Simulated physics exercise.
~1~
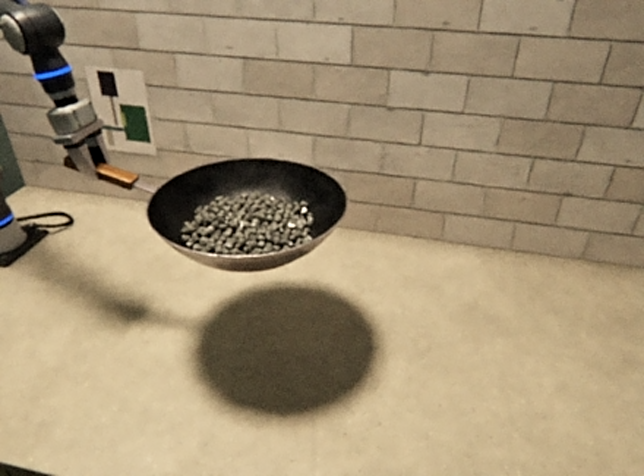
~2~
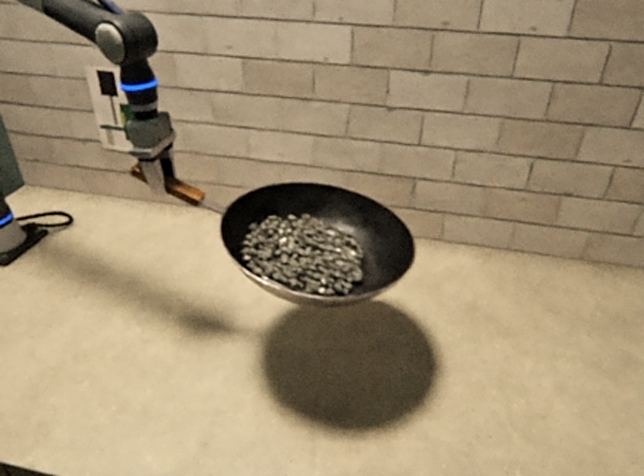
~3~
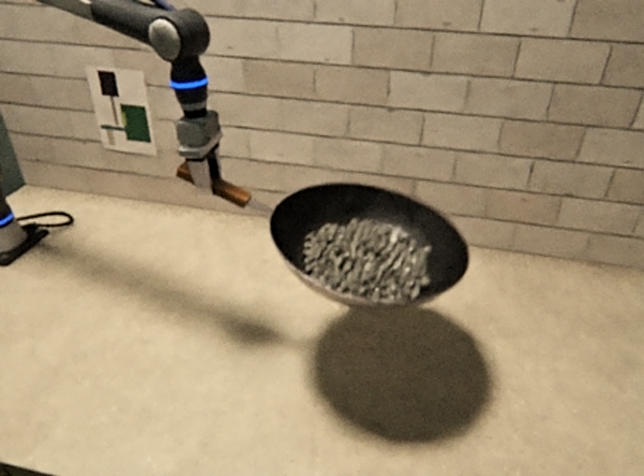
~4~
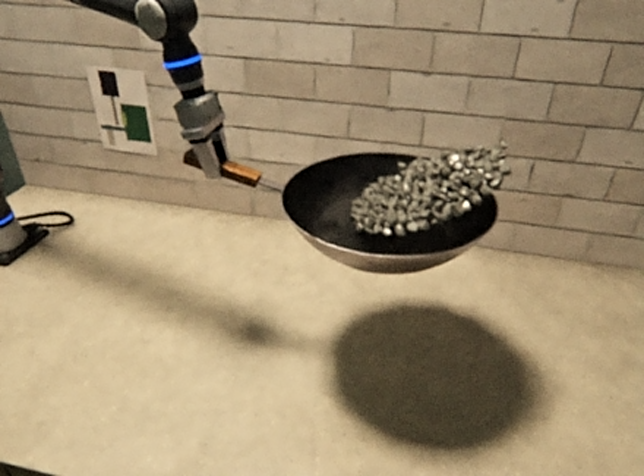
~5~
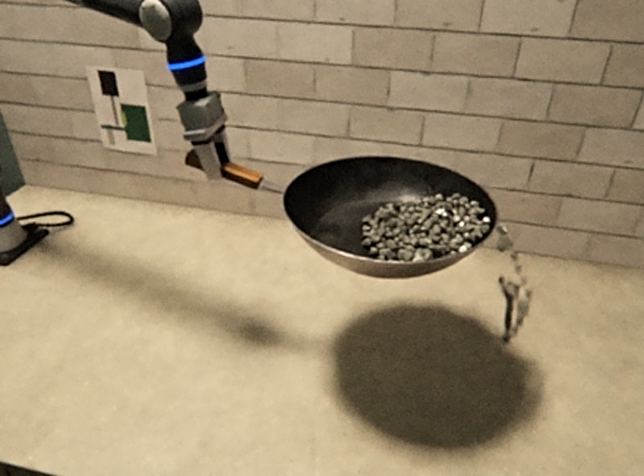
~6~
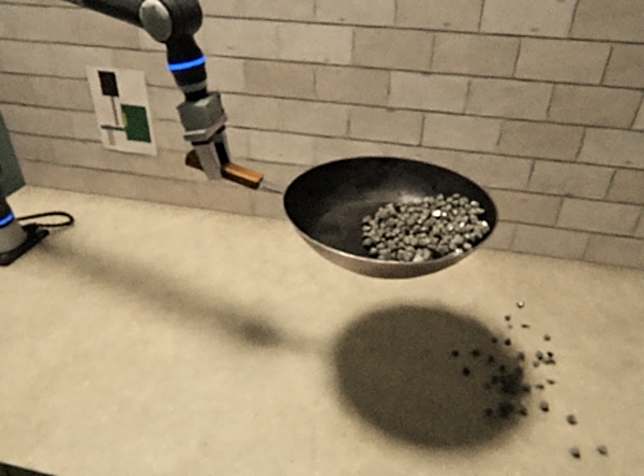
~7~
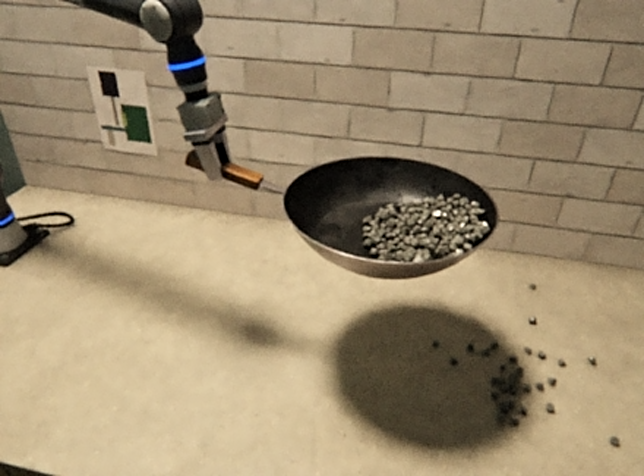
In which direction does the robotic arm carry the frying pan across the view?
The arm carries the frying pan to the right.
